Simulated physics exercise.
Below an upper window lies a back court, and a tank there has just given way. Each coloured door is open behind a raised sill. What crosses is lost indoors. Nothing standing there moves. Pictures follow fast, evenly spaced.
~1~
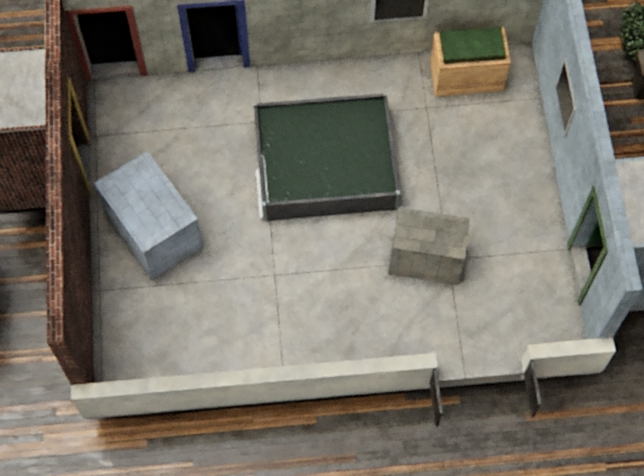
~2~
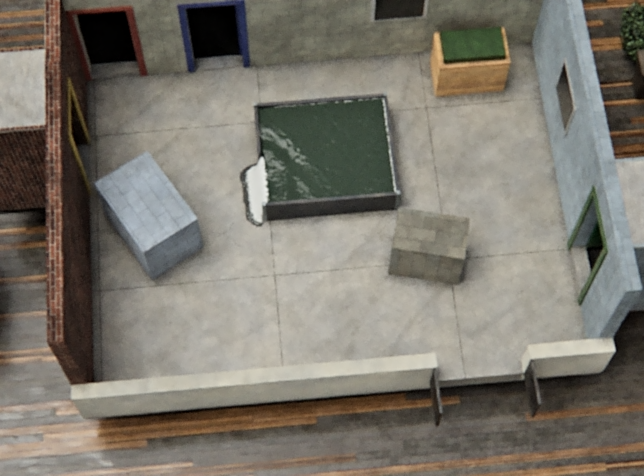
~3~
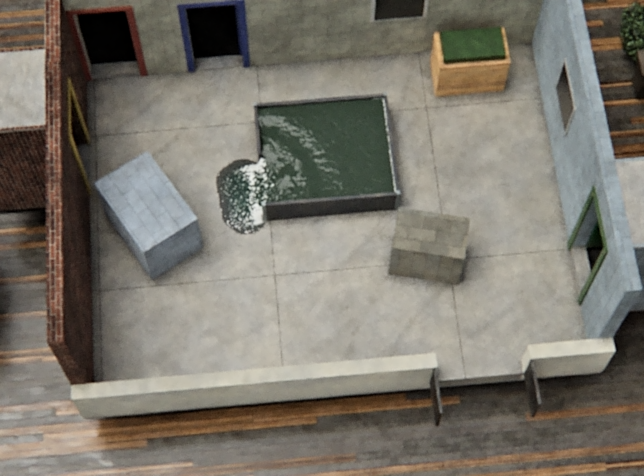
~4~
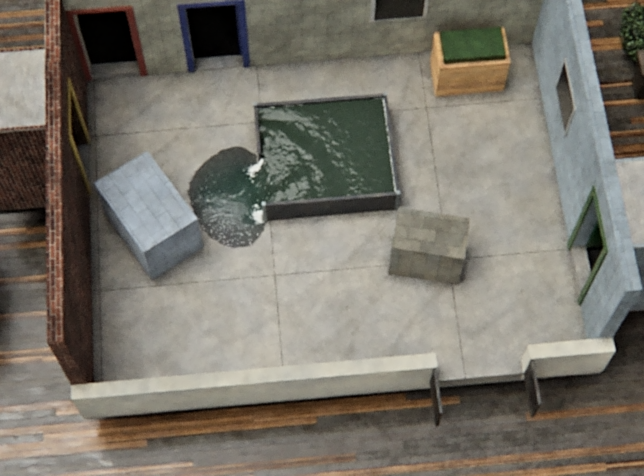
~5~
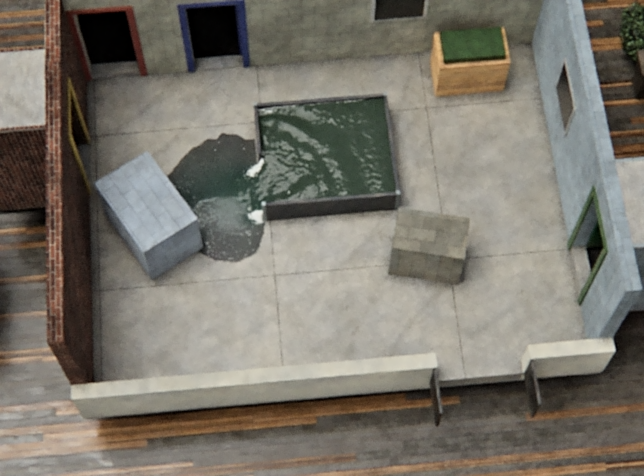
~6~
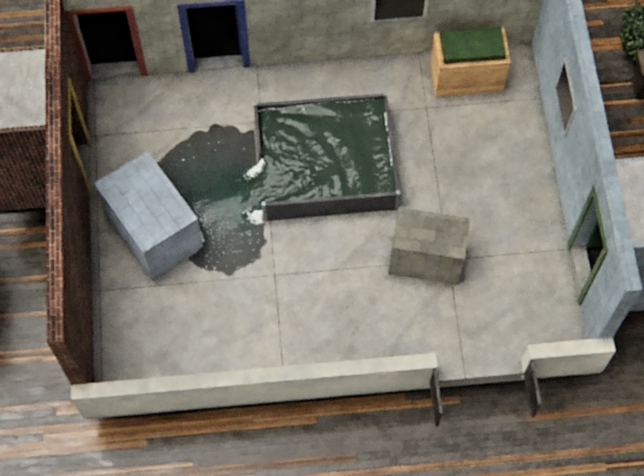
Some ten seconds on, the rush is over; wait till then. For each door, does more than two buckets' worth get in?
Outcome: The blue door ends up over two buckets, the yellow door ends up over two buckets, the green door ends up within two buckets, the red door ends up over two buckets.
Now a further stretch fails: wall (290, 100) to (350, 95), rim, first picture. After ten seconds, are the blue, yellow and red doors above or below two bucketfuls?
Here's how it goes: The blue door surpasses the limit, the yellow door surpasses the limit, and the red door fails to reach the limit.
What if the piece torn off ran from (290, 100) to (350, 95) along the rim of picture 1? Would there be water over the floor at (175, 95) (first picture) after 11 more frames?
Verdict: Wet.
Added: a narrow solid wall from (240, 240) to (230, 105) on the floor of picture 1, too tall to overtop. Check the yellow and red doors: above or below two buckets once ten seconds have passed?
First yellow misses the mark, then red misses the mark.
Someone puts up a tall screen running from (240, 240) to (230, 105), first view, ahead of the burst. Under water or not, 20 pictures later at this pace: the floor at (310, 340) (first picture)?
That spot would be inundated.
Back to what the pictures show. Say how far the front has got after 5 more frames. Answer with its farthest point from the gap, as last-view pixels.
The farthest point of the front sits at (89, 147).
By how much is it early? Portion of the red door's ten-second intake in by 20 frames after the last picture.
It should be near 60 percent of the ten-second total.
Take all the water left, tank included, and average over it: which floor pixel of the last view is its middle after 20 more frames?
My guess is about (253, 188).
A moment on, water covers 10 % of the floor; the blue door not reached, the yellow door wet at the sill, nothing in, the green door not reached, the red door not reached.
Next, water covers 25 % of the floor; the blue door not reached, the yellow door under two buckets in, the green door not reached, the red door wet at the sill, nothing in.
Then, water covers 35 % of the floor; the blue door wet at the sill, nothing in, the yellow door over two buckets in, the green door not reached, the red door over two buckets in.
Later, water covers 50 % of the floor; the blue door under two buckets in, the yellow door far over two buckets in, the green door not reached, the red door over two buckets in.
In the end, water covers 65 % of the floor; the blue door over two buckets in, the yellow door far over two buckets in, the green door not reached, the red door far over two buckets in.
